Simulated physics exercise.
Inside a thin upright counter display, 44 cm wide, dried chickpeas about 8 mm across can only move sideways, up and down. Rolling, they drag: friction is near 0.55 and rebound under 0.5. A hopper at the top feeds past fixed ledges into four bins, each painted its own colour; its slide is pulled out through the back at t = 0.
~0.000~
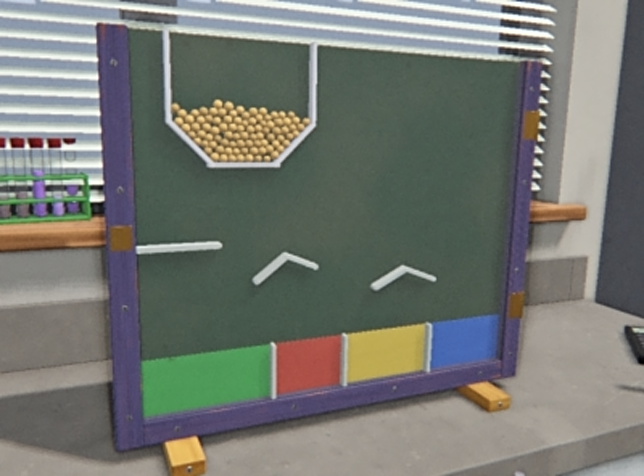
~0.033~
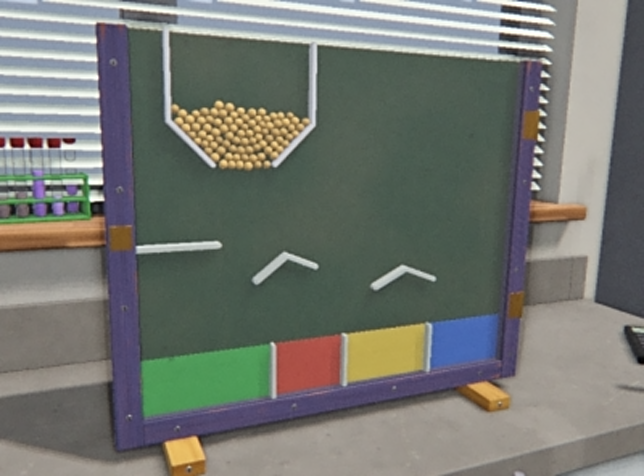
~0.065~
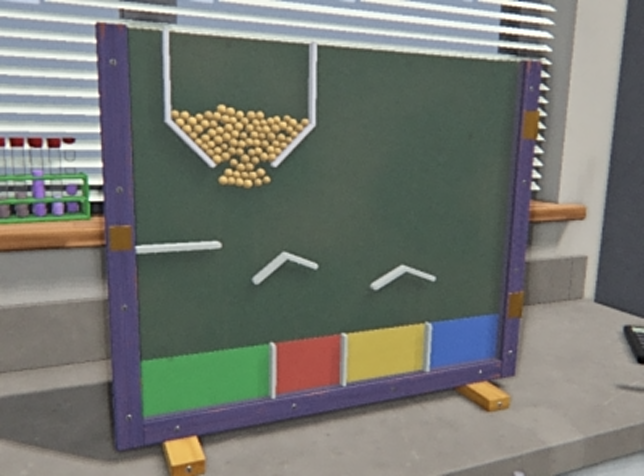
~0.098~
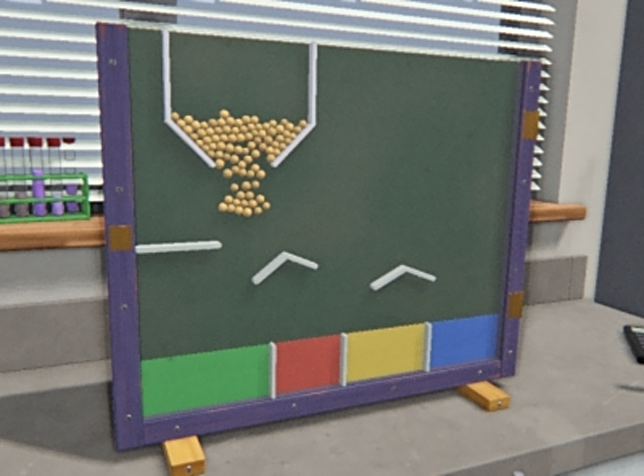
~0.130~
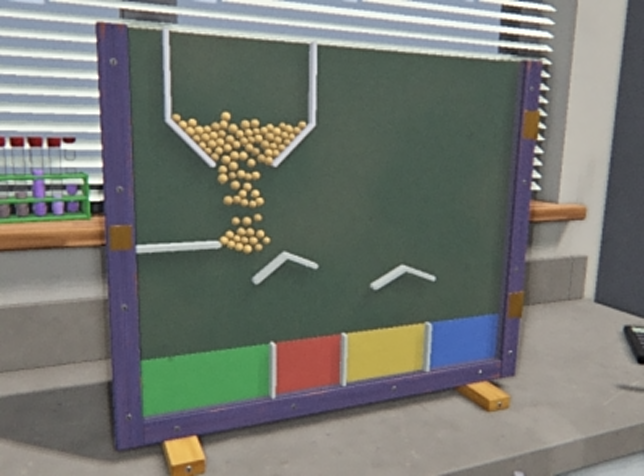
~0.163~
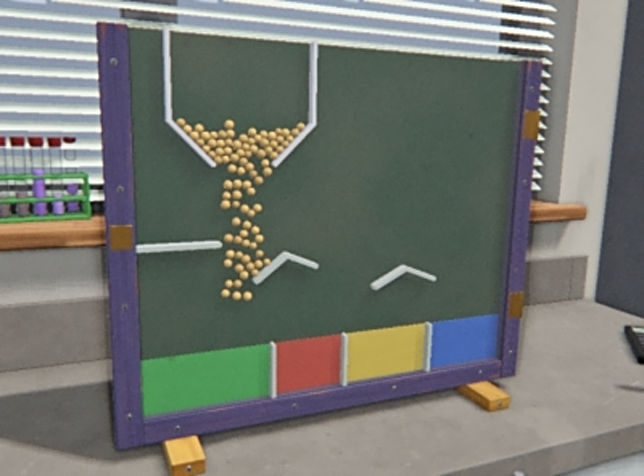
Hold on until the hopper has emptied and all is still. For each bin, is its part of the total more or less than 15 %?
Green bin: More than 15 %; blue bin: Less than 15 %; red bin: Less than 15 %; yellow bin: Less than 15 %.
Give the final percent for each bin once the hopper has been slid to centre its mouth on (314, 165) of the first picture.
Result: Green bin = 10; blue bin = 0; red bin = 25; yellow bin = 65.
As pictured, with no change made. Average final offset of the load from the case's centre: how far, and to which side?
Roughly 16 centimetres left of centre.
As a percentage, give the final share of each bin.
The green bin ends with 100 per cent, the blue bin with 0, the red bin with 0 and the yellow bin with 0.
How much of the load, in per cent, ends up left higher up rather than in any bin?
Estimate: Around 0 per cent.
By 0.24 s 80 % have left the hopper; down in the bins, green 10 %.
By 0.34 s 100 % have left the hopper; down in the bins, green 50 %.
By 0.55 s 100 % have left the hopper; down in the bins, green 95 %.
All still by 1.4 s, green 100 %, blue 0 %, red 0 %, yellow 0 %.
